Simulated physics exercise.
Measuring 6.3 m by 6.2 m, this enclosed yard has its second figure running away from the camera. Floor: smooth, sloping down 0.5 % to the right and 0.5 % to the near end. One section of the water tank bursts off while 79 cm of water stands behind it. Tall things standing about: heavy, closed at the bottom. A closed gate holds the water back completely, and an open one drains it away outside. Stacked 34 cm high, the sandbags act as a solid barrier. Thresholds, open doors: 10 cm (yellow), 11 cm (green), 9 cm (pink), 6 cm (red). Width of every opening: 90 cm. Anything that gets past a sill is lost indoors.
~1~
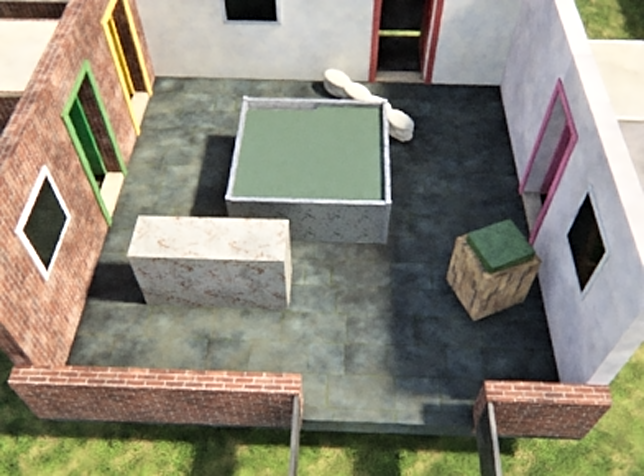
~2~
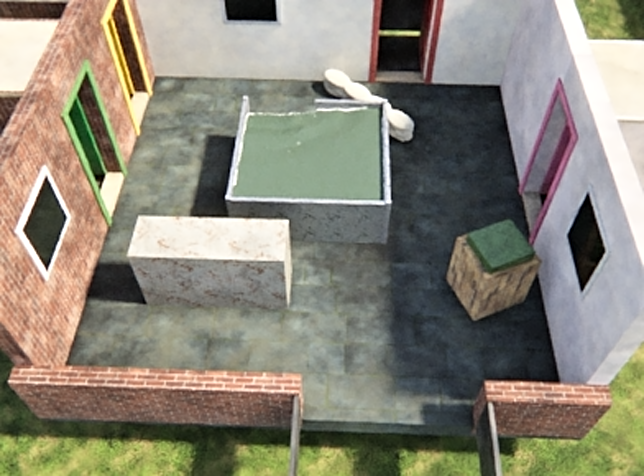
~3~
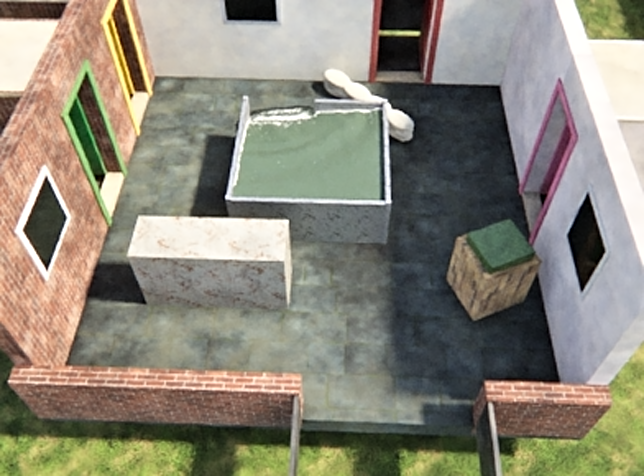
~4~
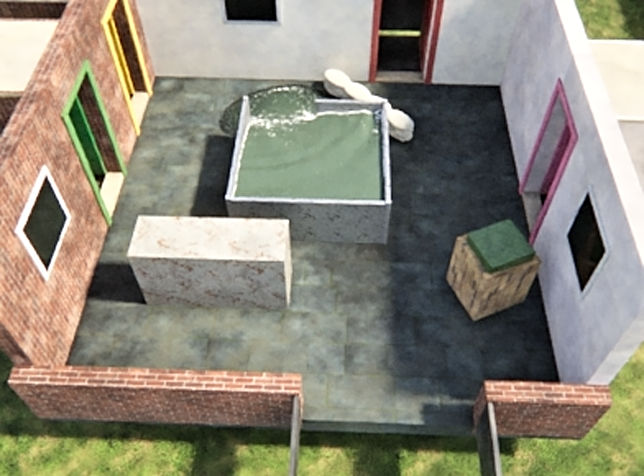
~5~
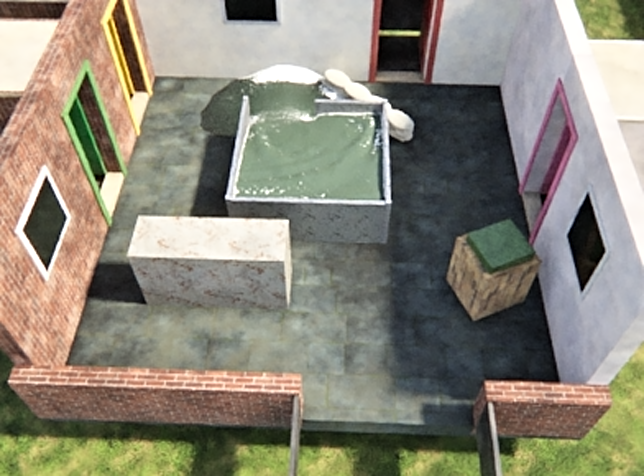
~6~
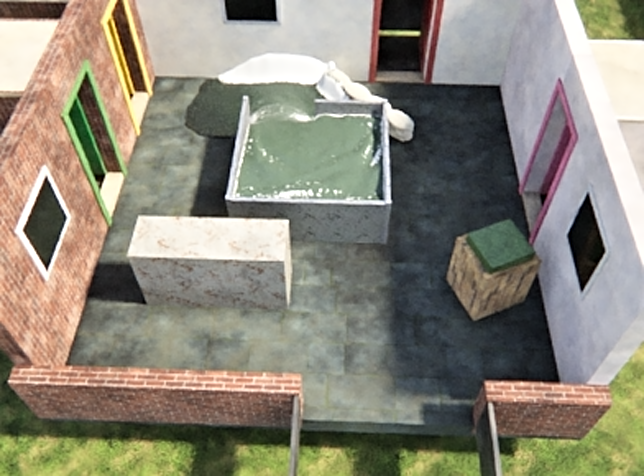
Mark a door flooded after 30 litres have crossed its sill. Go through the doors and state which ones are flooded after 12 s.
Going through them: The yellow door counts as flooded; the green door does not count as flooded; the pink door does not count as flooded; the red door does not count as flooded.
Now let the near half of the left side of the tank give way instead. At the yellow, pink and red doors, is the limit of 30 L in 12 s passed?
Door yellow stays within, door pink stays within, door red stays within.
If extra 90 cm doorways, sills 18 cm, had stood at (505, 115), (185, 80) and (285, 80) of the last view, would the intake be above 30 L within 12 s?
The first one doesn't reach it, the second one exceeds it, and the third one exceeds it.
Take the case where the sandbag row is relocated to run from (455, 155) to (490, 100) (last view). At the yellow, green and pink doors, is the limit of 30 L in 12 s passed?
Checking the limit, yellow is too much, green is fine, pink is fine.
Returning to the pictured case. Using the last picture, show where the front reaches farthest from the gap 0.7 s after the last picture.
Location: Approx. (155, 80) in the last view.
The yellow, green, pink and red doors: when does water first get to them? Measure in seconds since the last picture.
So, yellow at 0.7 s, then green at 1.5 s, pink at 2.6 s, and red at 0.6 s.
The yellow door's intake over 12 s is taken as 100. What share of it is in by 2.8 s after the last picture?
About 40 per cent.
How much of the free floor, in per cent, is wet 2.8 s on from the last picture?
Wet share: Near 55 percent.
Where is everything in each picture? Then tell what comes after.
The water tank at (312, 151) is whole and still, 79 cm deep, in the first picture.
The front is at a hidden place, 0.6 m from the gap on the water tank's far side; 0.2 m2 of floor is under water; 79 cm left at the back of the water tank, in the second picture.
The front is at a hidden place, 0.9 m from the gap on the water tank's far side; 0.9 m2 of floor is under water; 79 cm left at the back of the water tank, in the third picture.
The front is at (304, 88), 1.4 m from the gap on the water tank's far side; 2.2 m2 of floor is under water; 79 cm left at the back of the water tank, in the fourth picture.
Water pours out on the water tank's far side and has run 1.8 m, to (243, 80); typically 8 cm deep outside, 75 cm at the water tank's back, in the fifth picture.
Water pours out on the water tank's far side and has run 2.1 m, to (214, 79); typically 9 cm deep outside, 67 cm at the water tank's back, in the sixth picture.
Then, 0.7 s after the last picture water covers 15 % of the floor and is deepest (54 cm) near (282, 83); yellow door 5 cm at the sill, 0 L in, green door not reached, pink door not reached, red door 1 cm at the sill, 0 L in.
Then, 1.5 s after the last picture water covers 25 % of the floor and is deepest (50 cm) near (165, 80); yellow door 31 cm at the sill, 44 L in, green door 2 cm at the sill, 0 L in, pink door not reached, red door 2 cm at the sill, 0 L in.
Then, 2.8 s after the last picture water covers 55 % of the floor and is deepest (34 cm) near (371, 133); yellow door 28 cm at the sill, 209 L in, green door 8 cm at the sill, 0 L in, pink door 5 cm at the sill, 0 L in, red door 1 cm at the sill, 0 L in.
Then, 6.3 s after the last picture water covers 80 % of the floor and is deepest (20 cm) near (163, 87); yellow door 19 cm at the sill, 448 L in, green door 7 cm at the sill, 0 L in, pink door 7 cm at the sill, 0 L in, red door 0 cm at the sill, 0 L in.
Then, 11.3 s after the last picture water covers 95 % of the floor and is deepest (14 cm) near (560, 397); yellow door 11 cm at the sill, 504 L in, green door 5 cm at the sill, 0 L in, pink door 8 cm at the sill, 2 L in, red door 4 cm at the sill, 0 L in.
